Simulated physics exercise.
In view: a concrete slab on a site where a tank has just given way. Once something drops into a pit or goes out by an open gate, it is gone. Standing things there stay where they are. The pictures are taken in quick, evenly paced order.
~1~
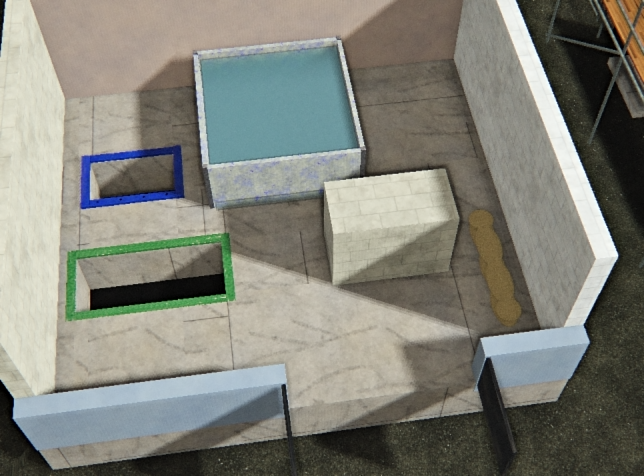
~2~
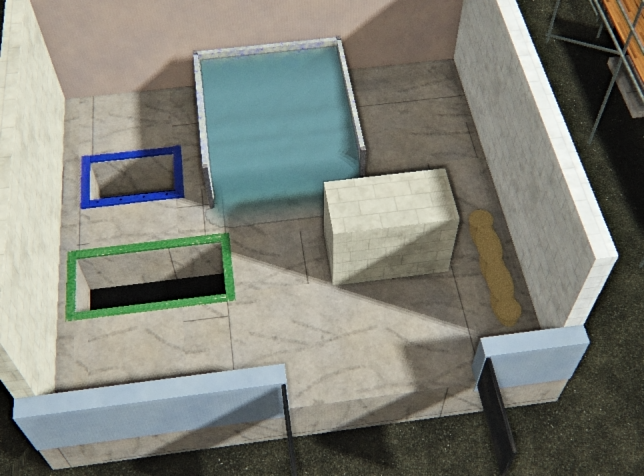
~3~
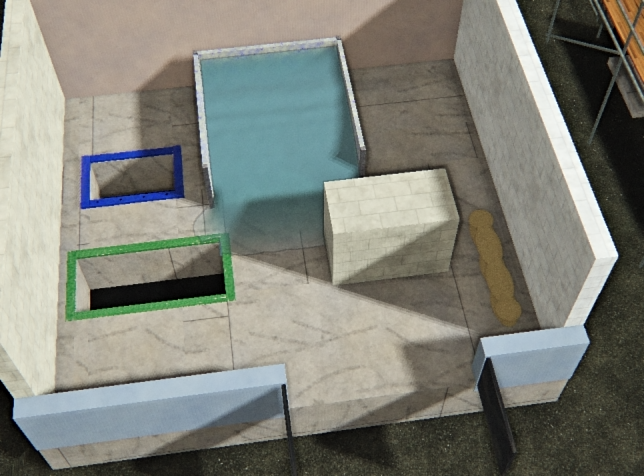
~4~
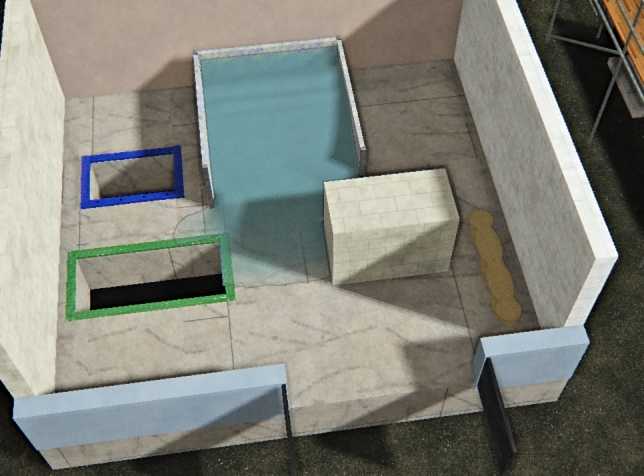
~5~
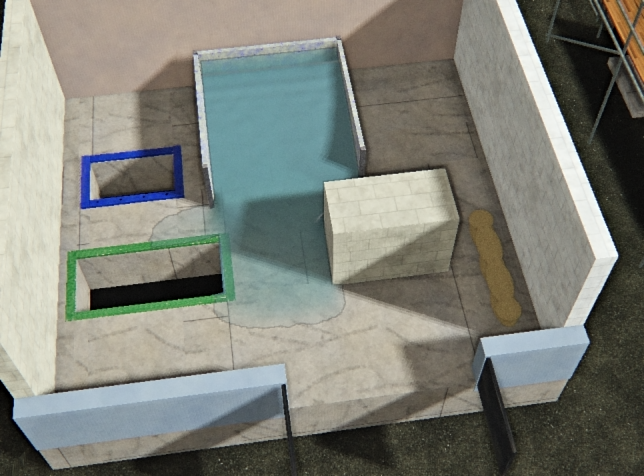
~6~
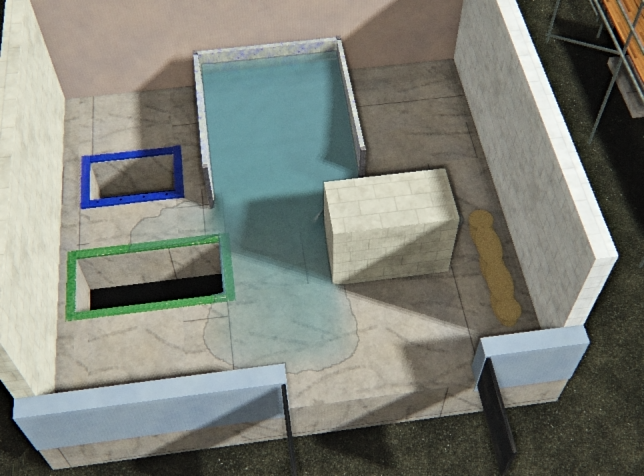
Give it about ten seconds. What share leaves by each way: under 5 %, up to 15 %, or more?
In the end the gate ends up with a share topping fifteen per cent. The green pit ends up with a share topping fifteen per cent. The blue pit ends up with a share that stays below five per cent.
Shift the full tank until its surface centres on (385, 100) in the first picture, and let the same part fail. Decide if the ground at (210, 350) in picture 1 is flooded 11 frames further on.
Result: Inundated.
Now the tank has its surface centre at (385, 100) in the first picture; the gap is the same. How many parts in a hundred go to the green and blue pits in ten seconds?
Green about 30 %, blue about 4 %.
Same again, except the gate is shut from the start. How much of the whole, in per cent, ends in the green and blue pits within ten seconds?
Green 50 %, blue 0 %.
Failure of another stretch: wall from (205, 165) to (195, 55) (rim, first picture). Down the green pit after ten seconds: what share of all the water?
Share recorded - green: 25 %.
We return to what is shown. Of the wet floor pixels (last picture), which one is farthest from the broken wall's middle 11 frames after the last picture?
My best guess is about (55, 420).
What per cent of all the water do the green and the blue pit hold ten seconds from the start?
Estimates: 38 % and 0 %.
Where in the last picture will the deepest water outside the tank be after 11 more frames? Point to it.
Point to roughly (55, 420).
A moment on, water covers 35 % of the floor; the gate 4 %, the green pit 5 %, the blue pit 0 %.
Next, water covers 50 % of the floor; the gate 10 %, the green pit 10 %, the blue pit 0 %.
Then, water covers 65 % of the floor; the gate 18 %, the green pit 18 %, the blue pit 0 %.
Later, water covers 85 % of the floor; the gate 24 %, the green pit 29 %, the blue pit 0 %.
In the end, water covers 90 % of the floor; the gate 27 %, the green pit 38 %, the blue pit 1 %.
